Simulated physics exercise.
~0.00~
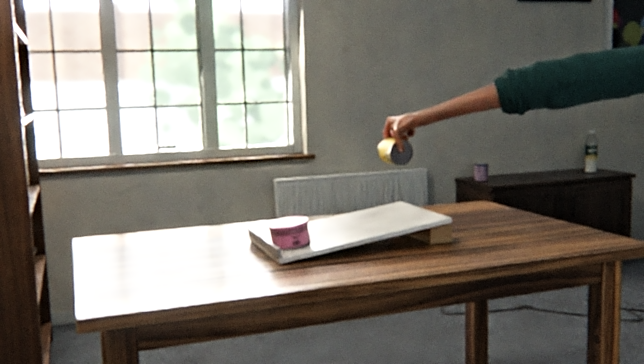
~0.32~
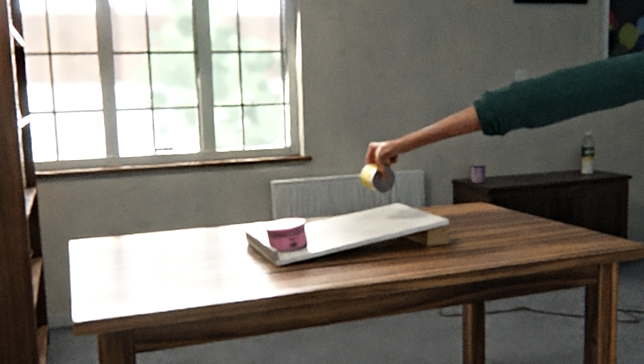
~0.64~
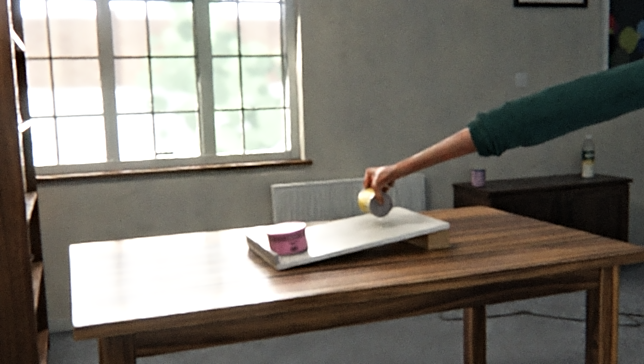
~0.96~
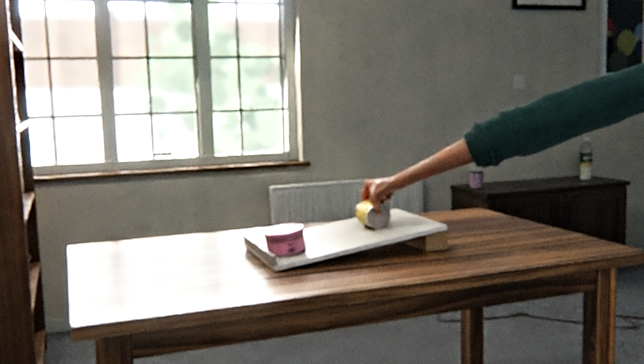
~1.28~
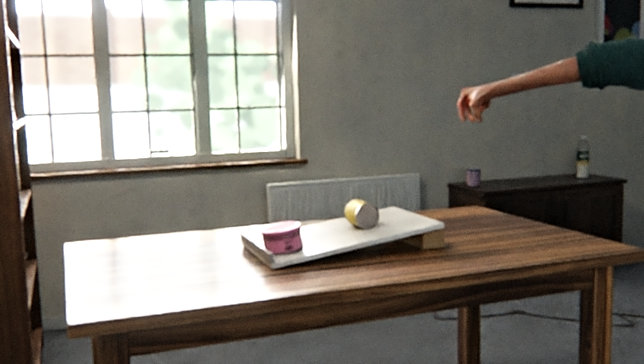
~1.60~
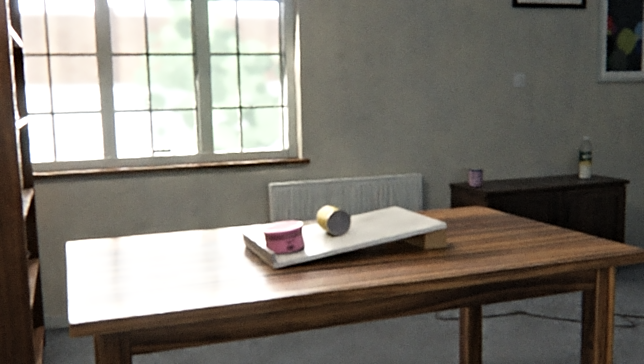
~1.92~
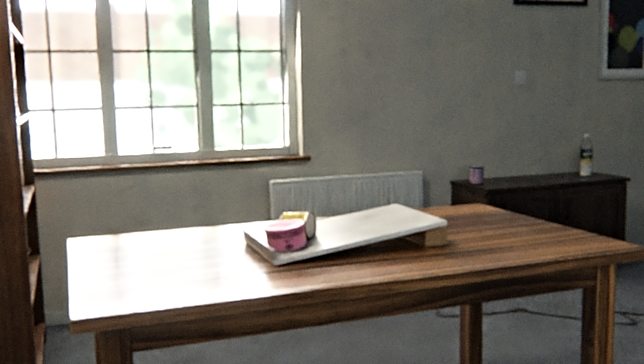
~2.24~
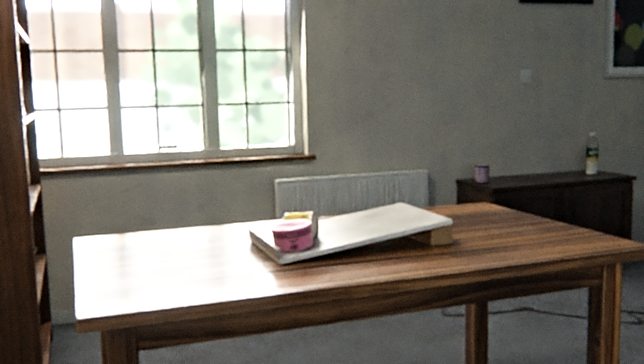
On a wooden table, a hand sets a yellow tin on a sloping board and releases it, the tin rolling down-left to rest behind a pink tub.
